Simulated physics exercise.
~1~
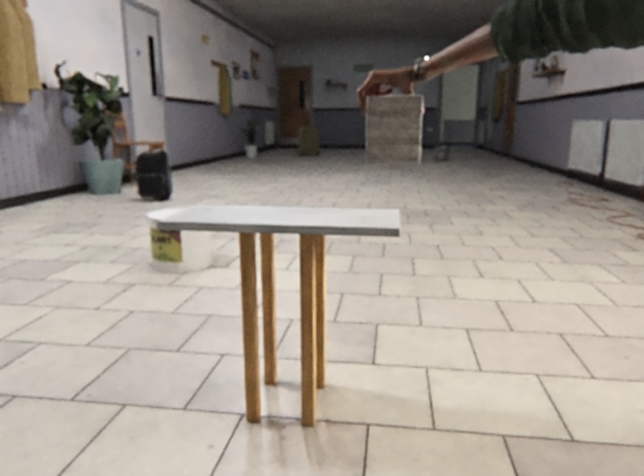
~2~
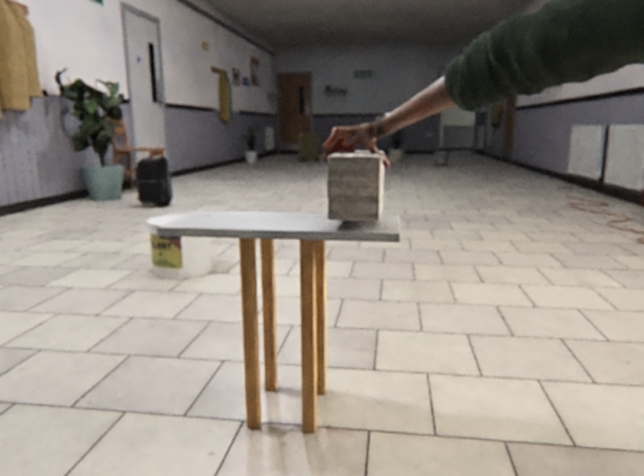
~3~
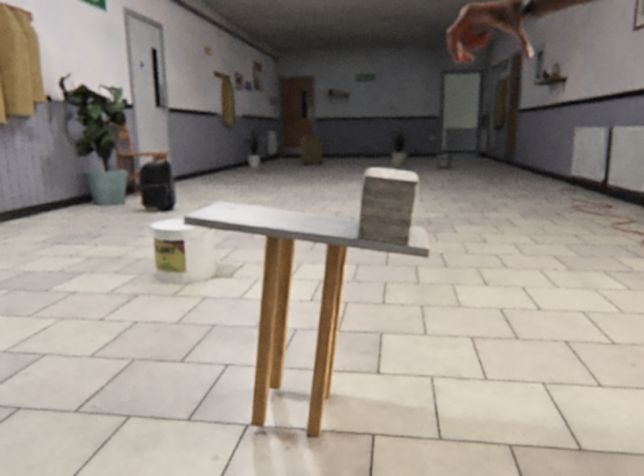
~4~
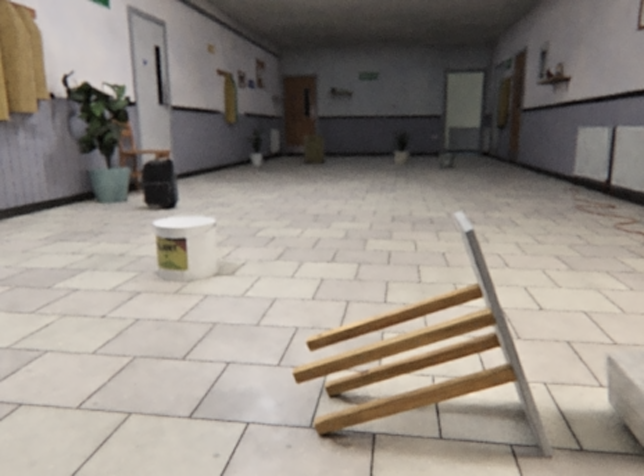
At first, a hand holds a pale, blocky slab above and behind a small white table with slim wooden legs, in a long tiled hallway. The hand brings the slab left and down, setting it near the right end of the tabletop, beyond the legs. Then the fingers let go and draw back, and the table begins leaning to the right with the slab still on it. The table tips over, ending with its top steeply slanted against the floor and its four legs pointing left, while the slab lies at the right edge of view.
